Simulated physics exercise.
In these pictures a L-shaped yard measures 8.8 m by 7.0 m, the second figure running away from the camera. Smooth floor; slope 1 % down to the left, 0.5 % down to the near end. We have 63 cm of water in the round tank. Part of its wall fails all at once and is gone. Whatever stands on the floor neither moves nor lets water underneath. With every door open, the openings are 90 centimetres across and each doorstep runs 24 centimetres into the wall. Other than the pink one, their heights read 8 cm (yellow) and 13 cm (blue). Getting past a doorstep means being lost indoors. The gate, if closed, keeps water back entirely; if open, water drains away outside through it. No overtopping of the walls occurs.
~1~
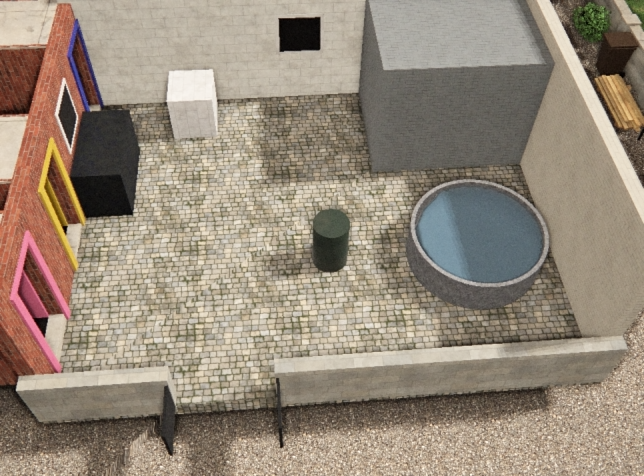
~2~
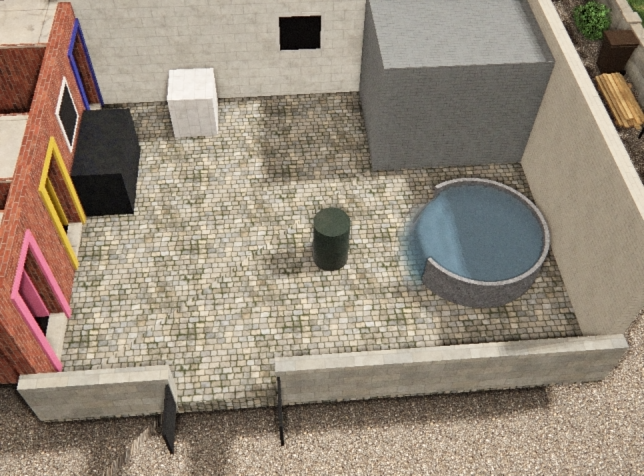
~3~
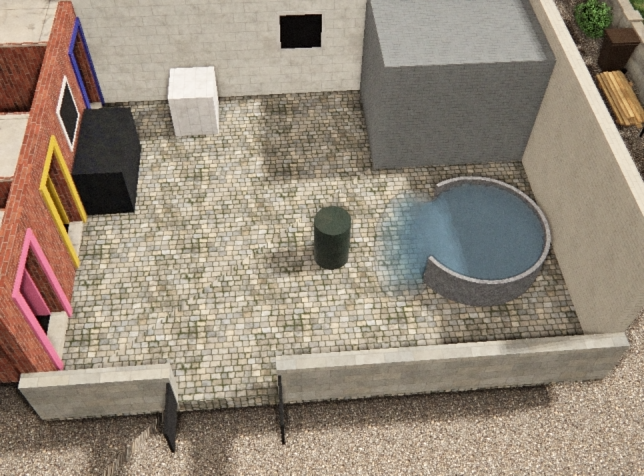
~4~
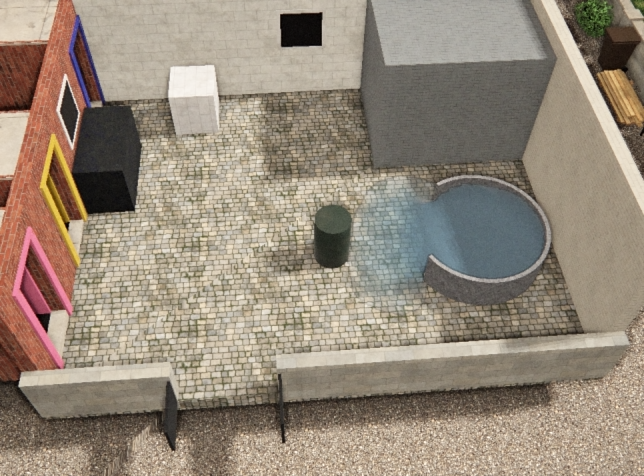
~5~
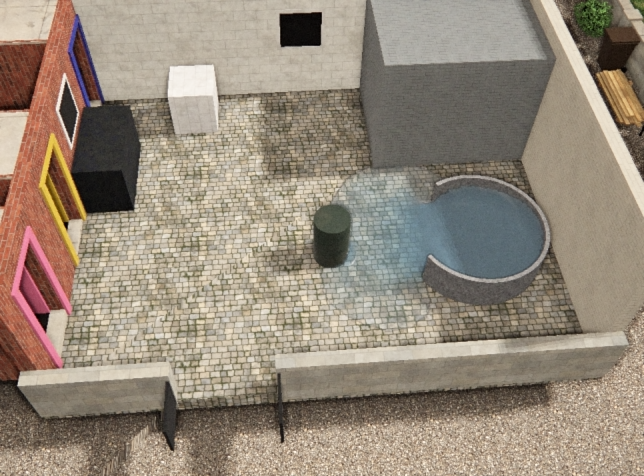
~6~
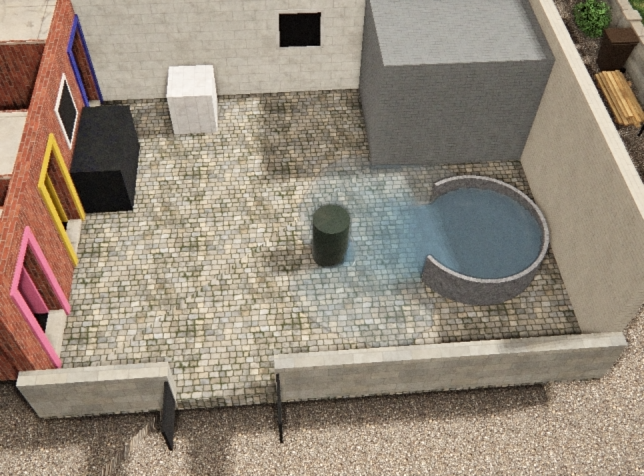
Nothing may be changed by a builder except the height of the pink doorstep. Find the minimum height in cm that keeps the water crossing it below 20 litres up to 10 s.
8.5 cm.
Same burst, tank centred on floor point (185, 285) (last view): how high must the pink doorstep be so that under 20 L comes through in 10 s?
Minimum: Approx. 23 cm.
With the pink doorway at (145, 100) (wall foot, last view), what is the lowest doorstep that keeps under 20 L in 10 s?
Minimum: Close to 8.5 cm.
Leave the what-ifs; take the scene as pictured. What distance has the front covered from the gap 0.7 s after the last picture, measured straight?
4.2 m.
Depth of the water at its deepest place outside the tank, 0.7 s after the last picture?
Close to 42 centimetres.
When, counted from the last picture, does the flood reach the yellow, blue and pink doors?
Yellow 2.2 s / blue 2.2 s / pink 1.8 s.
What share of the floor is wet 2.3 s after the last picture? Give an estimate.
Approximately 75 % of the floor.
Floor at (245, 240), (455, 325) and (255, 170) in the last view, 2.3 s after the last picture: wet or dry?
One after another they are soaked, bone dry, then soaked.
Then, 0.7 s after the last picture water covers 40 % of the floor, deepest (42 cm) near (351, 249); it has not reached the pink door.
Then, 2.3 s after the last picture water covers 75 % of the floor, deepest (30 cm) near (225, 99); 5 cm at the pink door, 0 litres in over its 20 cm doorstep.
Then, 9.3 s after the last picture water covers 90 % of the floor, deepest (10 cm) near (61, 355); 10 cm at the pink door, 0 litres in over its 20 cm doorstep.
At the pink door as built, the water peaked near 13 cm, 3.3 s after the last picture.
With a doorstep of 6.5 cm, 50 litres would have come in within the 10 s; with 10.5 cm, 5 litres. So under 20 litres takes about 8.5 cm.
